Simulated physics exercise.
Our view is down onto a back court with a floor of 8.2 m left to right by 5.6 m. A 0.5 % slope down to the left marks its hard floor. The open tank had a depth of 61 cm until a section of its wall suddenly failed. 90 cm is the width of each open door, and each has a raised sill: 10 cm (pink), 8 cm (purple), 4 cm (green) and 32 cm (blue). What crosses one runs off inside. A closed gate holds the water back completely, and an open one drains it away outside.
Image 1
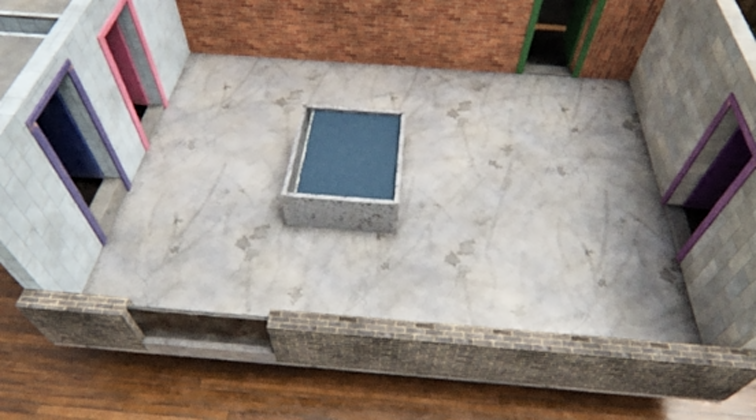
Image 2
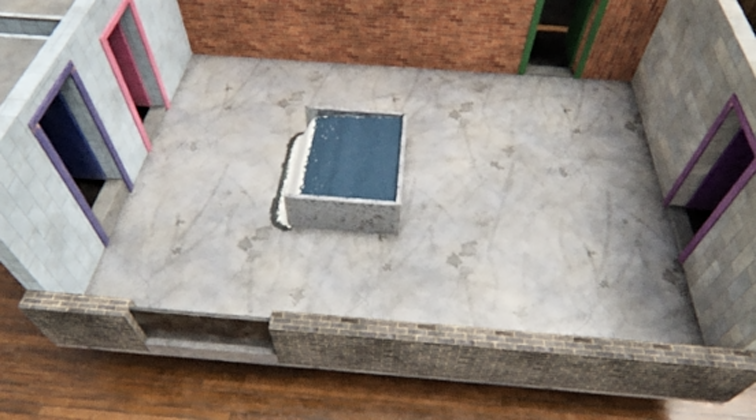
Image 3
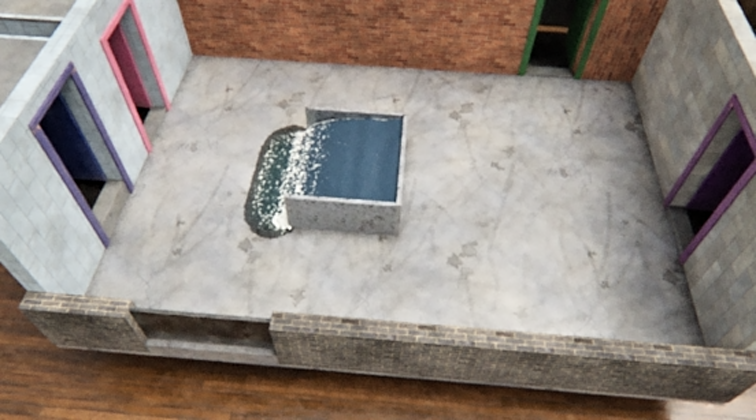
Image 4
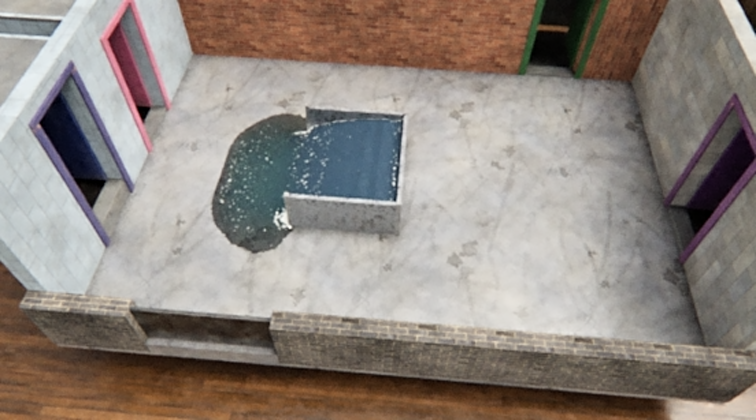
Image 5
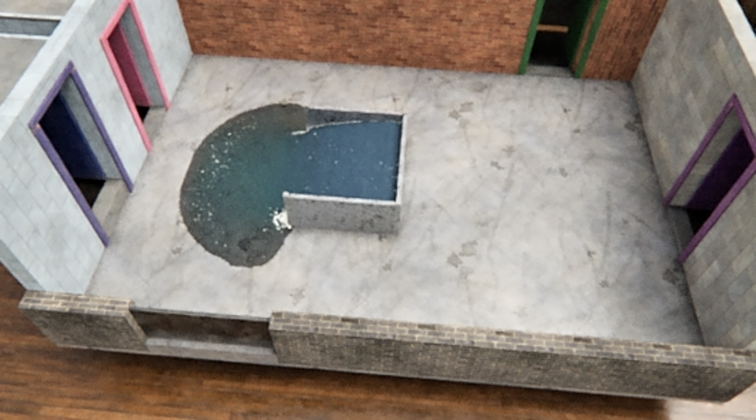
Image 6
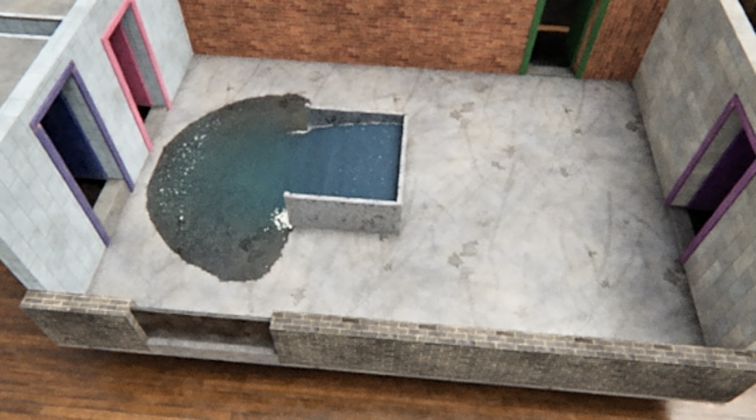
An open tank of blue water stood still in a walled court, then its left side gave way and water poured out, spreading leftward across the grey floor in a widening, rounded dark pool.
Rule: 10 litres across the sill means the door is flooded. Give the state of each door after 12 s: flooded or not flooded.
The pink door tops the limit. The purple door never tops the limit. The green door never tops the limit. The blue door never tops the limit.
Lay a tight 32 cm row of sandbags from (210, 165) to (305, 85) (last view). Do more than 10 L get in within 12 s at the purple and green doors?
Purple within the limit, green within the limit.
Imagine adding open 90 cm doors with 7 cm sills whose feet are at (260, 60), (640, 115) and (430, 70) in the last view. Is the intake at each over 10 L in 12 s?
In that order: Over, not over, not over.
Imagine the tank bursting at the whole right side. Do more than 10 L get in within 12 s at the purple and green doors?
Then: Purple above, green past it.
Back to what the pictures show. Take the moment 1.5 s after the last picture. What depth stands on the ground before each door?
Door by door in cm, pink shows 24, purple shows 0, green shows 0, blue shows 24.
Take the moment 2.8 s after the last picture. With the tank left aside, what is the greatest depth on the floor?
Around 22 centimetres.
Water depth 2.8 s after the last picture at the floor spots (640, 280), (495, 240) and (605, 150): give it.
Taking the spots in order: 0 cm, 0 cm, 0 cm.
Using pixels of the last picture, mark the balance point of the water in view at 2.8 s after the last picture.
The water is centred near (217, 176).
Then, 0.7 s after the last picture water covers 25 % of the floor and is deepest (34 cm) near (140, 175); pink door 24 cm at the sill, 25 L in, purple door not reached, green door not reached, blue door 27 cm at the sill, 0 L in.
Then, 1.5 s after the last picture water covers 25 % of the floor and is deepest (39 cm) near (80, 307); pink door 24 cm at the sill, 94 L in, purple door not reached, green door not reached, blue door 24 cm at the sill, 0 L in.
Then, 2.8 s after the last picture water covers 35 % of the floor and is deepest (22 cm) near (191, 60); pink door 14 cm at the sill, 142 L in, purple door not reached, green door not reached, blue door 12 cm at the sill, 0 L in.
Then, 6.3 s after the last picture water covers 85 % of the floor and is deepest (8 cm) near (161, 127); pink door 8 cm at the sill, 148 L in, purple door not reached, green door 2 cm at the sill, 0 L in, blue door 6 cm at the sill, 0 L in.
Then, 11.3 s after the last picture water covers 100 % of the floor and is deepest (5 cm) near (566, 125); pink door 4 cm at the sill, 148 L in, purple door 4 cm at the sill, 0 L in, green door 2 cm at the sill, 0 L in, blue door 4 cm at the sill, 0 L in.
